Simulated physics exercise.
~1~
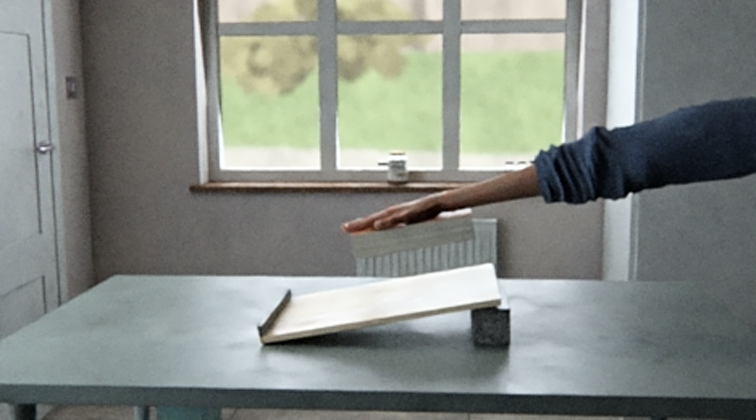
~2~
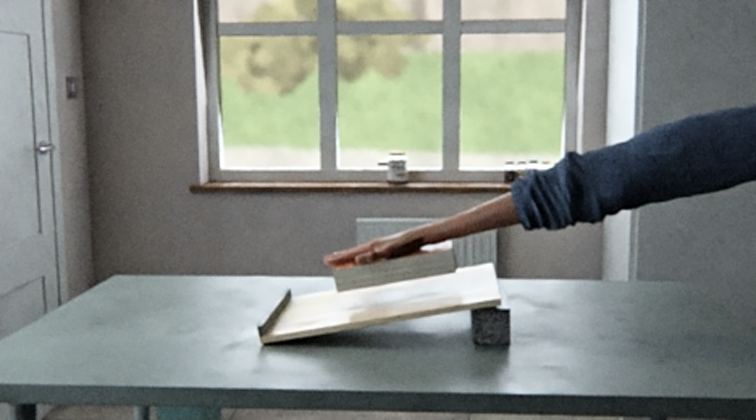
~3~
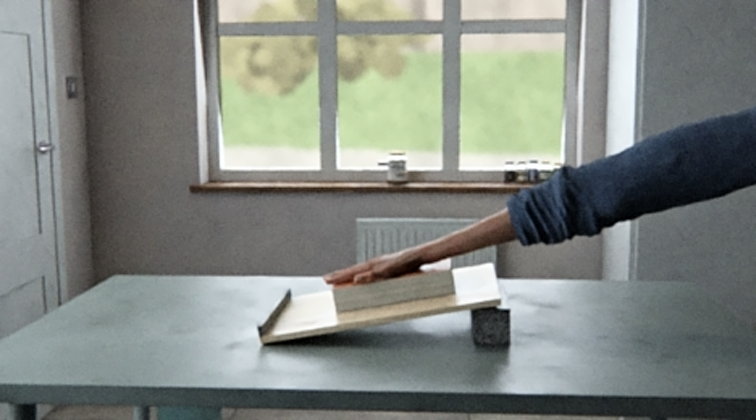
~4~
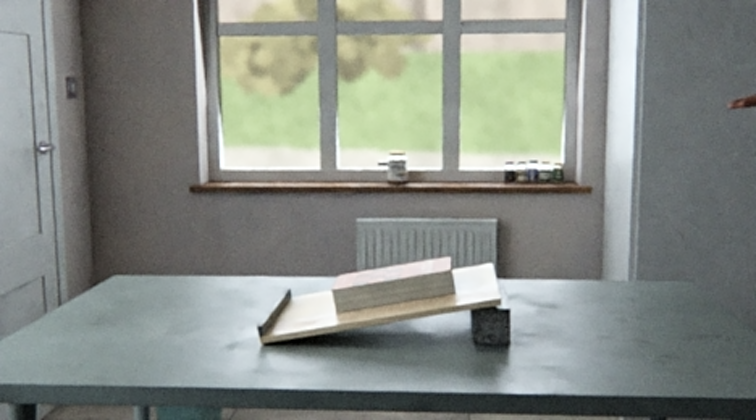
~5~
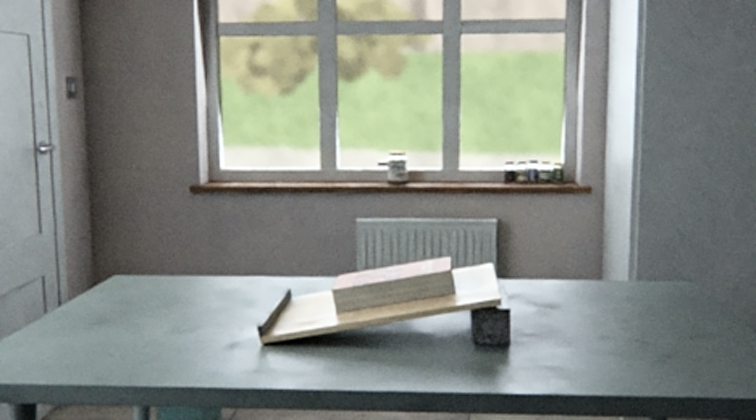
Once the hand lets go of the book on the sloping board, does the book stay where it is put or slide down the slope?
The book stays where it is put, resting on the sloping board after the hand has drawn away.
In this clip, a hand lowers a thick book leftward and down onto a sloping board propped up on a table by a dark block, then lets go and withdraws to the right. The book stays in place on the slope, and the board does not move.
